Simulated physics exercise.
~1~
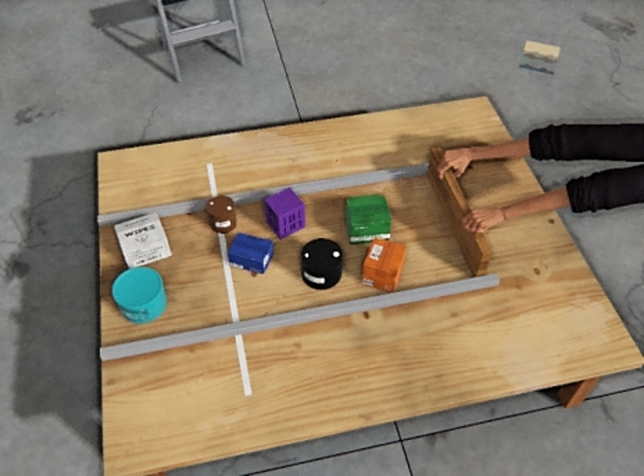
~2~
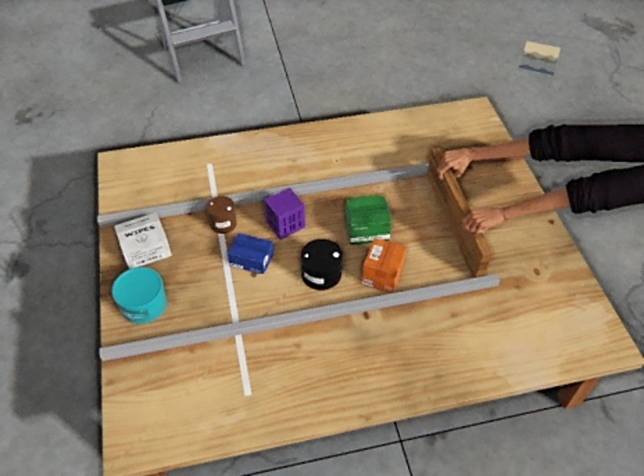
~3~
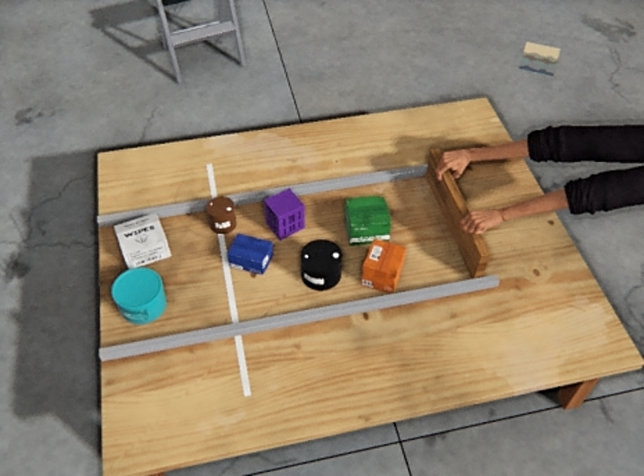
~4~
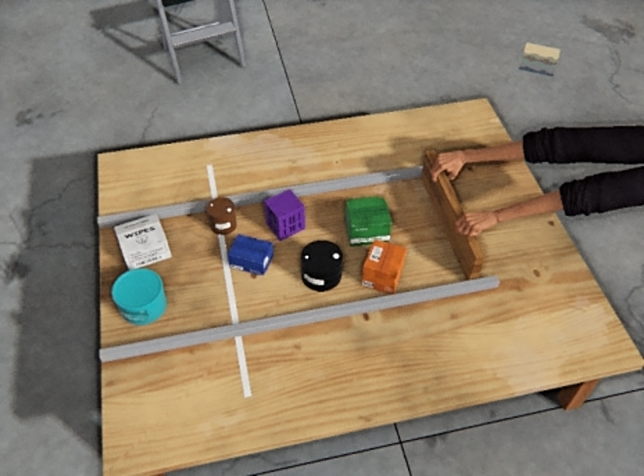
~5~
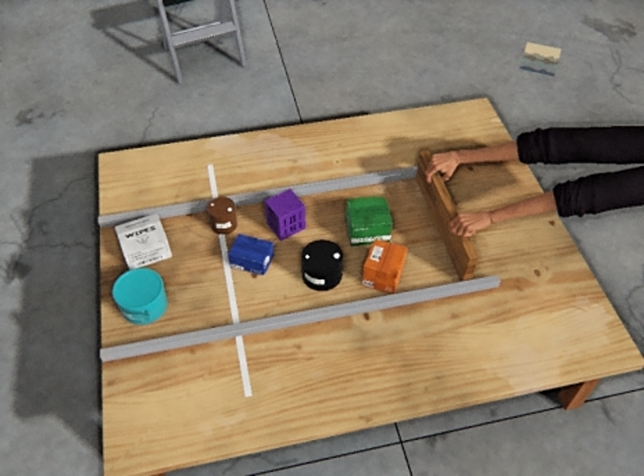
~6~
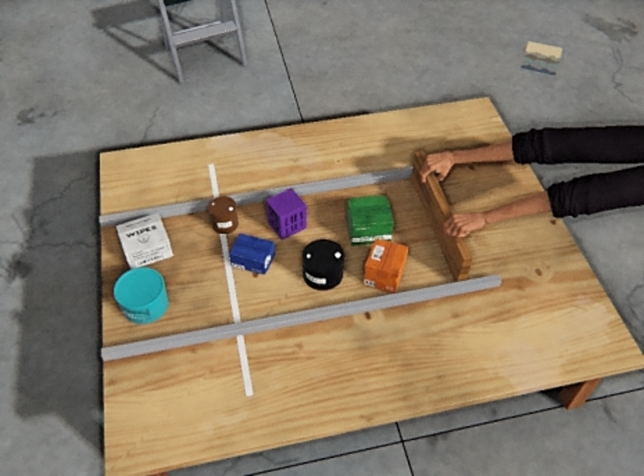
On a raised wooden deck scattered with colourful boxes, a pail and canisters between two grey rails, a pair of hands held a plank at the right, then slid it slightly left toward them.
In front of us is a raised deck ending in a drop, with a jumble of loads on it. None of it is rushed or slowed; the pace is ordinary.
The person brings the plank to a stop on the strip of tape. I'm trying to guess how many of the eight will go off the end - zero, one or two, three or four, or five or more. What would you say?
The drop will claim none of them.
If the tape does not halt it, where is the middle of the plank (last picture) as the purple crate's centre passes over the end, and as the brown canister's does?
The middle is at (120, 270) when it's the purple crate, and at (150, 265) when it's the brown canister.
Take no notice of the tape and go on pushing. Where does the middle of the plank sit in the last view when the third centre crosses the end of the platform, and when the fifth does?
The first one at (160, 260), the next at (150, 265).
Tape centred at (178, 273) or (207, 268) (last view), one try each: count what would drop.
The first try gives 2, the second gives 0.
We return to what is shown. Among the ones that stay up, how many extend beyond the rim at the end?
Number: 1.
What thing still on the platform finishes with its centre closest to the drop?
The white box winds up nearest.
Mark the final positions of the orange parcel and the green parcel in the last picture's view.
About (215, 306), and the other about (203, 249).
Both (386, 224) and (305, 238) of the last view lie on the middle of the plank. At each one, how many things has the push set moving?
Well, it's 2 at the first one and 6 at the second.
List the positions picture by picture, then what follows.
Turquoise pail (141, 296); white box (143, 241); brown canister (222, 215); plank (456, 211); tape (226, 264), in the first picture.
White box (143, 241); purple crate (285, 214), in the second picture.
Brown canister (222, 215); plank (455, 212), in the third picture.
Turquoise pail (141, 297); black canister (322, 266), in the fourth picture.
White box (144, 242); orange parcel (384, 267), in the fifth picture.
Turquoise pail (142, 296); white box (145, 241); brown canister (224, 215); plank (439, 215); tape (228, 264), in the sixth picture.
Soon after, none off yet; turquoise pail at rest near (142, 296); white box at rest near (145, 241); brown canister at rest near (224, 215).
After that, none off yet; turquoise pail at rest near (142, 296); white box at rest near (145, 241); brown canister displaced a little near (216, 213).
In the end, the number that fall off is zero.
